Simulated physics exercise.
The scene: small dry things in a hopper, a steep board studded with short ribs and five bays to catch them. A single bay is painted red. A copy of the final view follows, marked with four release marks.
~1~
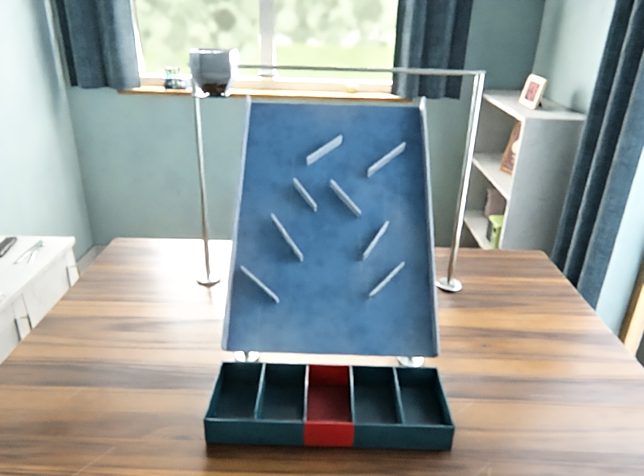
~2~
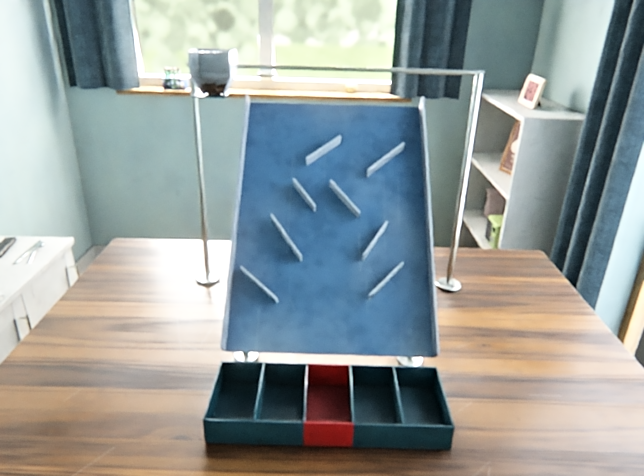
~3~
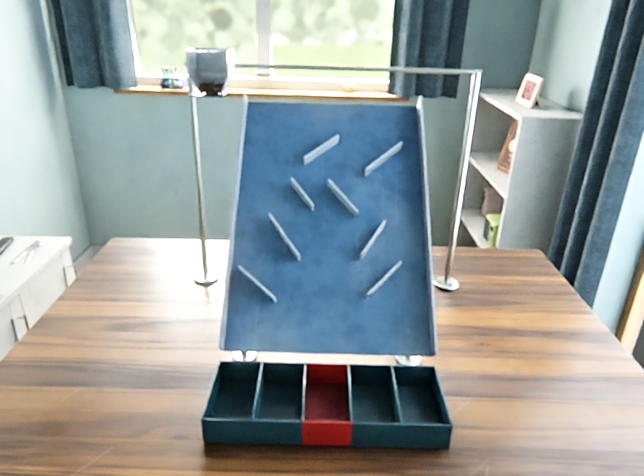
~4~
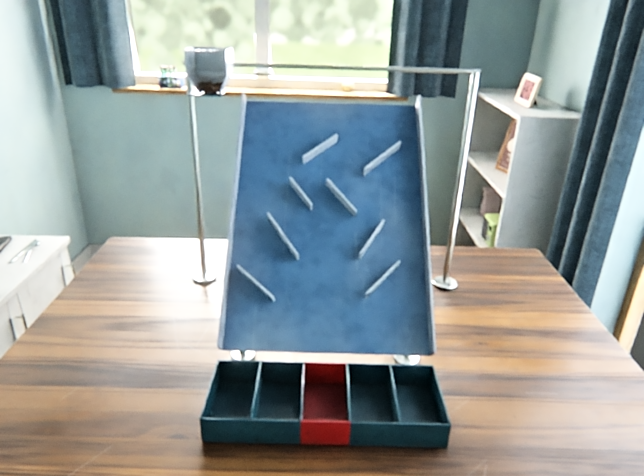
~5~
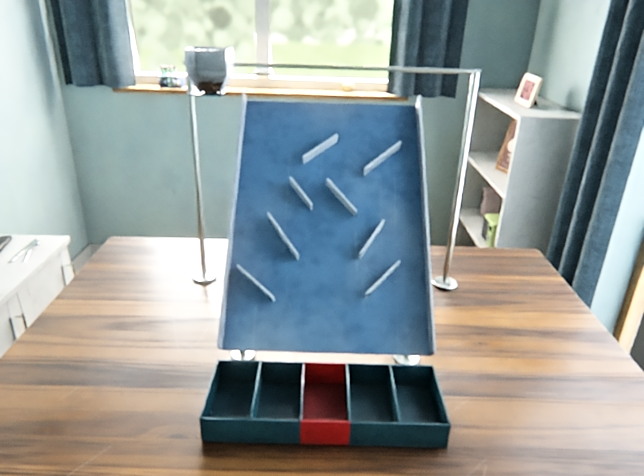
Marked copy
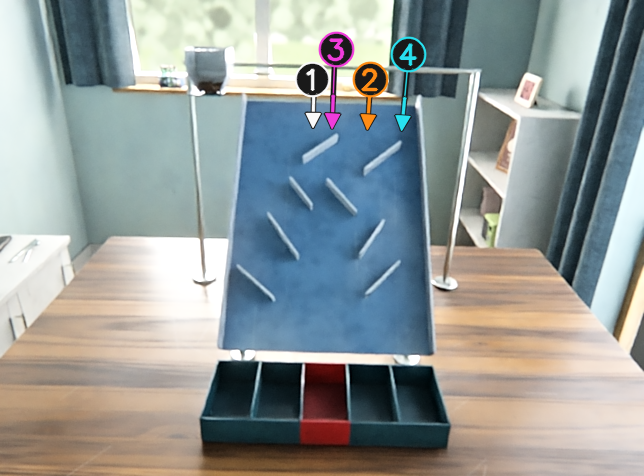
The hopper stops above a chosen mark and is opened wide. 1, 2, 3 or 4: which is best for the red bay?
The best mark is 2.
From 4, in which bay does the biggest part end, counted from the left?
It is the fifth one.
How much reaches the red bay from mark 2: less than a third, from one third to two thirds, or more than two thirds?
It is more than two thirds.
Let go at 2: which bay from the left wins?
The third from the left.
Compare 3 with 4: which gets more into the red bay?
It is 3.
On the marked copy, mark 1 meets the board at (313, 122); mark 2 meets the board at (367, 124); mark 3 meets the board at (332, 123); mark 4 meets the board at (402, 125).
With 1, close to a third in the red bay, close to a third in other bays, close to a third outside the box.
With 2, the bulk in the red bay, a small share in other bays, a small share outside the box.
With 3, close to half in the red bay, close to a quarter in other bays, close to a quarter outside the box.
With 4, close to a quarter in the red bay, close to half in other bays, close to a quarter outside the box.
